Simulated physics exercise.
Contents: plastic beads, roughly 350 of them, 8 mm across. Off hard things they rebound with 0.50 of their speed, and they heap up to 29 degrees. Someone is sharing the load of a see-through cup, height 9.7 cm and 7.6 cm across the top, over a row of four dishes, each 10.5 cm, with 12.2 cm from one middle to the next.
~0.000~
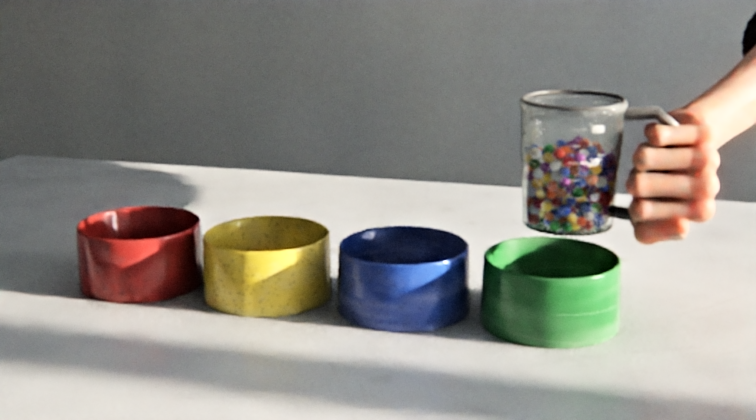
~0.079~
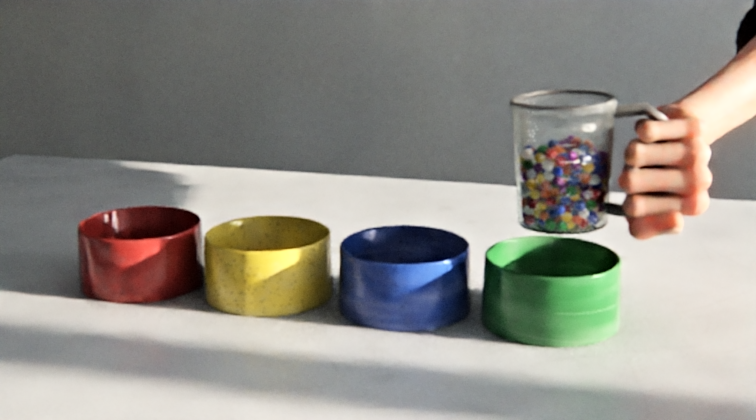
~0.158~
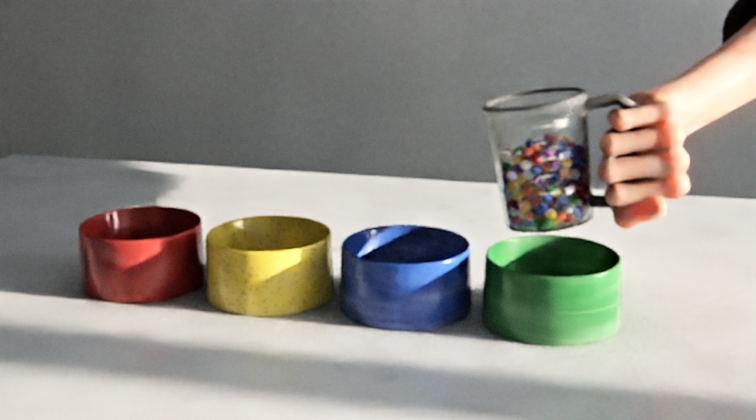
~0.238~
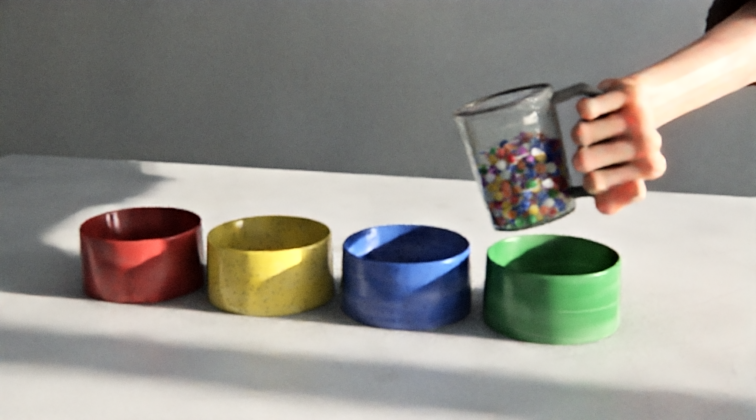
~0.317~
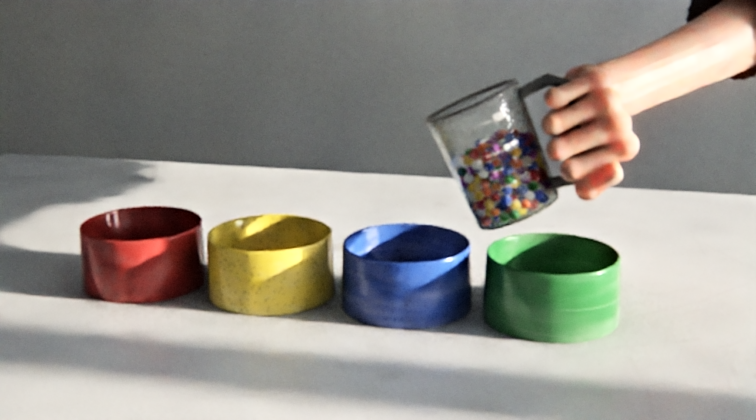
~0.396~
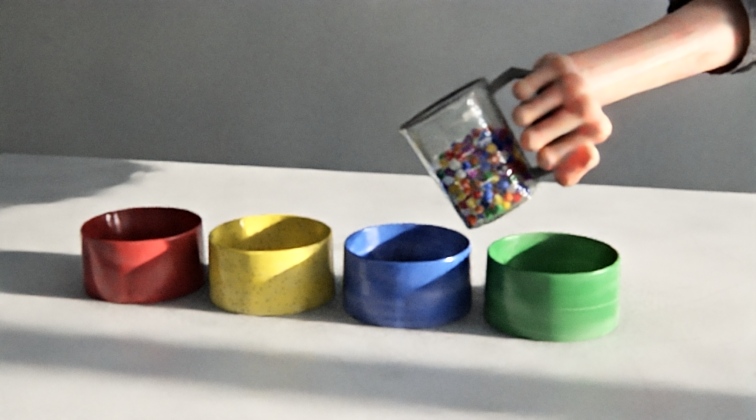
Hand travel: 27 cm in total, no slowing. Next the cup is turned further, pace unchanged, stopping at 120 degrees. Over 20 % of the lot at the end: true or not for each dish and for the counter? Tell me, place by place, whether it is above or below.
Red: Above the mark; blue: Below the mark; green: Below the mark; yellow: Below the mark; counter: Above the mark.
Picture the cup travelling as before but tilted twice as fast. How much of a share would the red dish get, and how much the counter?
Red 0, counter 10.
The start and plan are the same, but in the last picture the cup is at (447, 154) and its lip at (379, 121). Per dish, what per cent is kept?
Red: 50 / blue: 0 / green: 0 / yellow: 0.
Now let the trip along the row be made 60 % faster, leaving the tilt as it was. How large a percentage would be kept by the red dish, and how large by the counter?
Shares - red 50, counter 50.
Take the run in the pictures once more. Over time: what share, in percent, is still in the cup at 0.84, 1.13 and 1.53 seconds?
In turn: 100 %, 95 %, 5 %.
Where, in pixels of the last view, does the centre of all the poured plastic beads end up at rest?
After settling, the middle sits near (163, 273).
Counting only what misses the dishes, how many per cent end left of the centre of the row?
About 100 percent.
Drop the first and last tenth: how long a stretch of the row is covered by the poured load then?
That stretch comes to around 11 cm.
After 0.84 s, tilt 74 degrees; cup holds 100 %.
Then, at 1.13 s, tilt 102 degrees; cup holds 95 %, yellow 5 %.
Then, at 1.53 s, tilt 120 degrees; cup holds 5 %, red 55 %, yellow 5 %.
In the end, at 2.4 s, red 55 %, blue 0 %, green 0 %, yellow 5 %, counter 40 %.
